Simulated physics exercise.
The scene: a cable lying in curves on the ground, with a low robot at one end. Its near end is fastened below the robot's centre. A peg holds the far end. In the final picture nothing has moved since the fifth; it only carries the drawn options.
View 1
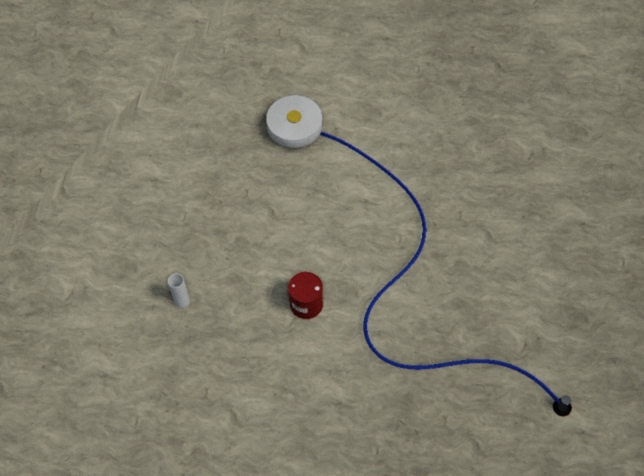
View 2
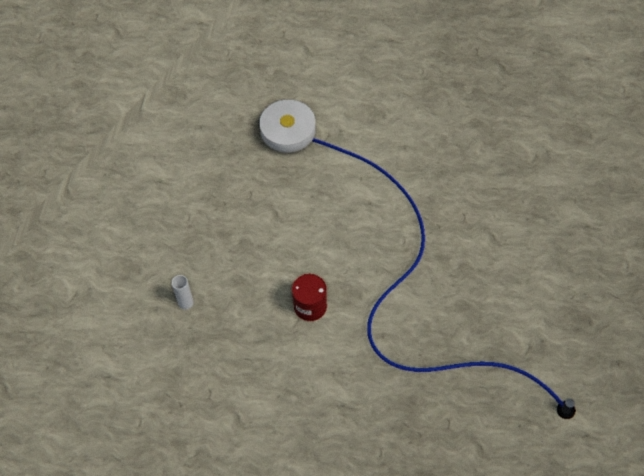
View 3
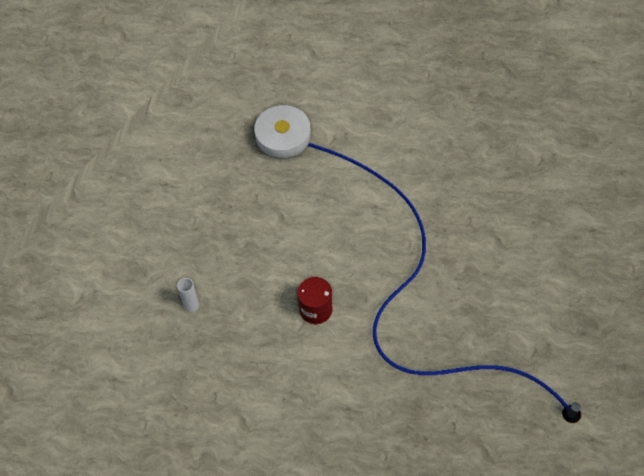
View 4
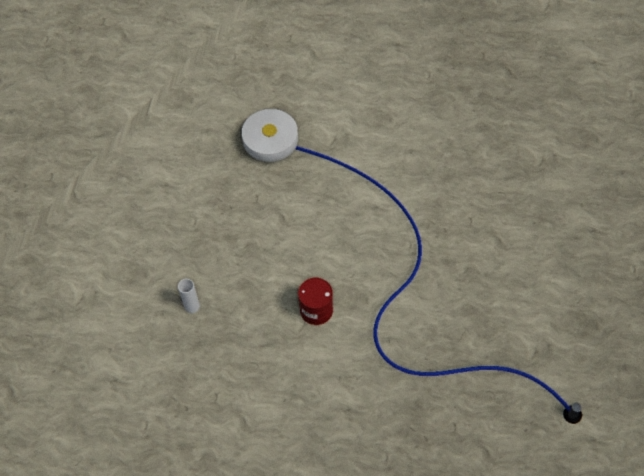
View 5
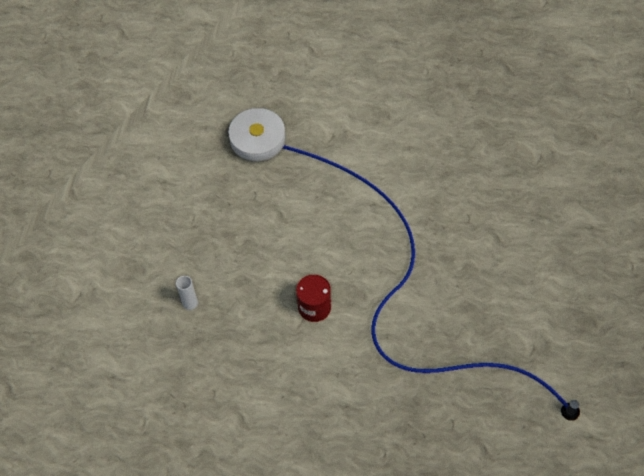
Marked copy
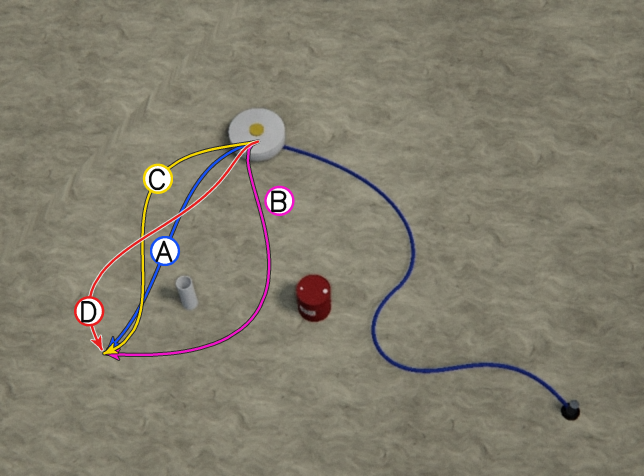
A round white robot slides a short way left, drawing its attached blue cable along.
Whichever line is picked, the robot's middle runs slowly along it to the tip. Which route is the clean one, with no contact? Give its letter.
D is the clean one.
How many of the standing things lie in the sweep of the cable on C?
One.
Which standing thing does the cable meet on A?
It meets the white post.
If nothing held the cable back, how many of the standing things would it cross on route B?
In all, one.
On the copy, A from (258, 142) via (172, 233) to (108, 350); B from (258, 142) via (267, 288) to (107, 354); C from (258, 142) via (144, 213) to (104, 353); D from (258, 142) via (153, 232) to (102, 350).
On D. First, robot (181, 207), middle of the cable (392, 291).
Then, robot (93, 278), middle of the cable (357, 289).
Finally, robot (102, 349), middle of the cable (347, 292); nothing has been touched.
By contrast, A meets the white post; B meets the red keg; C meets the white post.
